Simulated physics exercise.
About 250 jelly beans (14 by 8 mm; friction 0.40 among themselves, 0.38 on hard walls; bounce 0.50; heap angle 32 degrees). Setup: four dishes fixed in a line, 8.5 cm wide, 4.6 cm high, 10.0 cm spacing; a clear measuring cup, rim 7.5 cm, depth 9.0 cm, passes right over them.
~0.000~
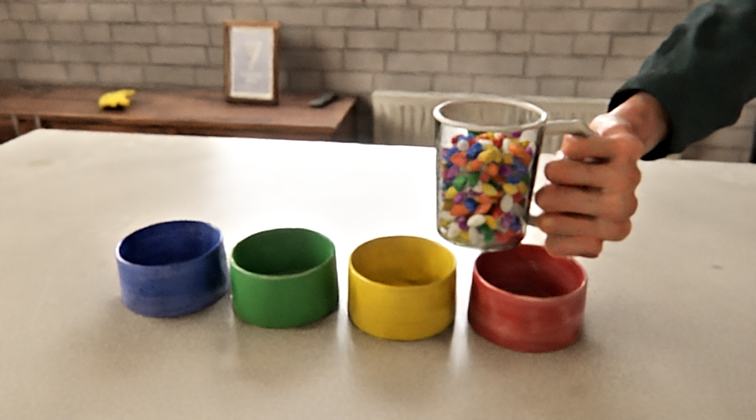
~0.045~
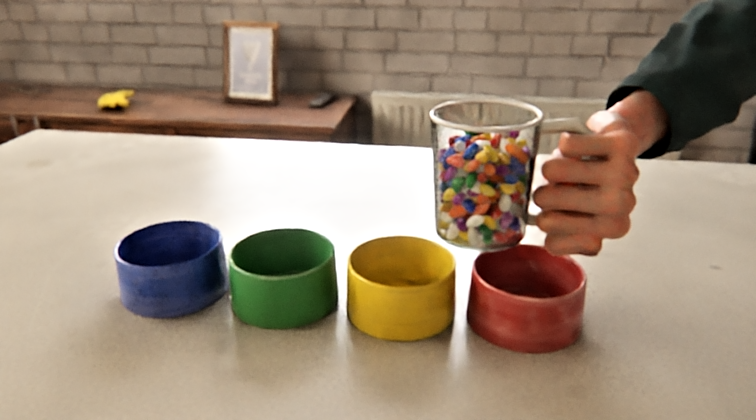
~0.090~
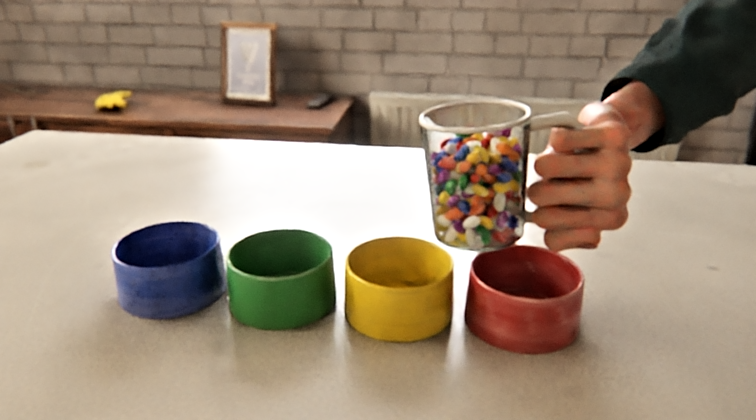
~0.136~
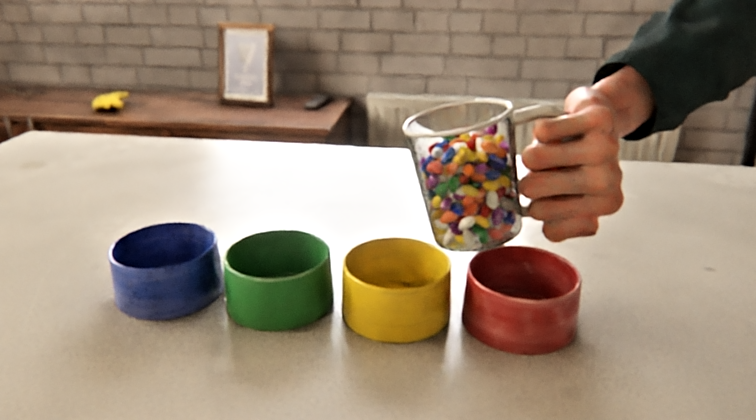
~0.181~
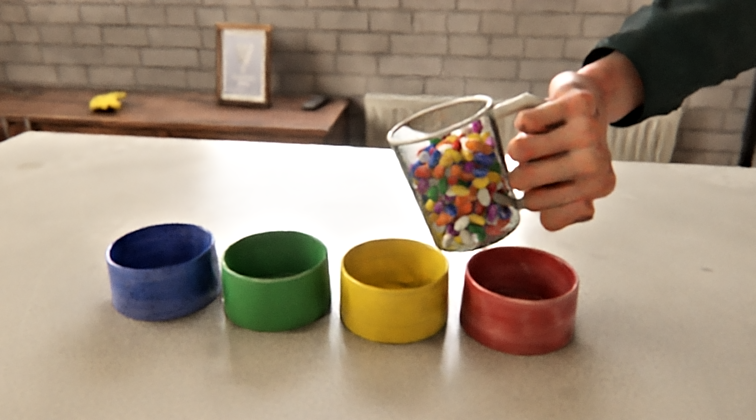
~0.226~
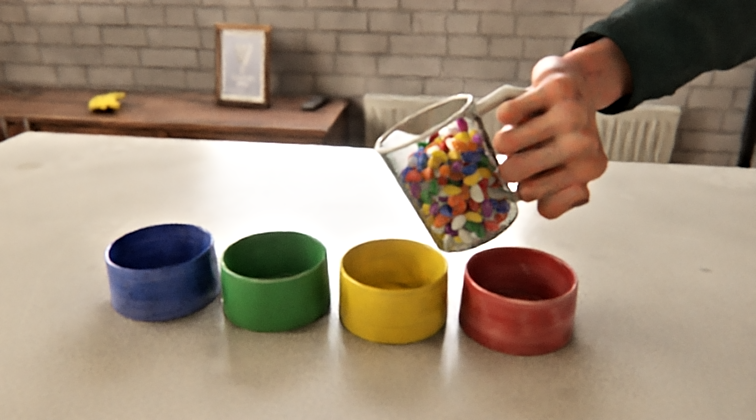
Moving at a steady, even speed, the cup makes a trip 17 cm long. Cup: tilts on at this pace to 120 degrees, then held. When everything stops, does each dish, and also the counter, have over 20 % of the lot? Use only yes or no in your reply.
Red dish: No; blue dish: No; green dish: Yes; yellow dish: No; counter: No.
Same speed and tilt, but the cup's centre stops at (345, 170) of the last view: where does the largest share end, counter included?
The largest share goes to green.
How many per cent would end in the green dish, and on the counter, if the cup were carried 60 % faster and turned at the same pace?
Shares: Green 40, counter 30.
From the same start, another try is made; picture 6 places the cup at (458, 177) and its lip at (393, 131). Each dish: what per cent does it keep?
You'd end up with red at 0, blue at 0, green at 100 and yellow at 0.
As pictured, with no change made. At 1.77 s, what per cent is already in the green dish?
Close to 95 percent of the load.
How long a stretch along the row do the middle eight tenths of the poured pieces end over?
It spans roughly 5 centimetres along the row.
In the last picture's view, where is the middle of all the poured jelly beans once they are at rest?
In the last view, approximately (273, 272).
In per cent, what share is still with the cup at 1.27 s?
My estimate is about 0 per cent.
Then, at 0.85 s, tilt 120 degrees; cup holds 50 %, green 40 %.
After 1.27 s, tilt 120 degrees; cup holds 0 %, green 95 %.
After 1.77 s, tilt 120 degrees; cup holds 0 %, green 95 %.
At rest (2.1 s), red 0 %, blue 0 %, green 95 %, yellow 0 %, counter 5 %.
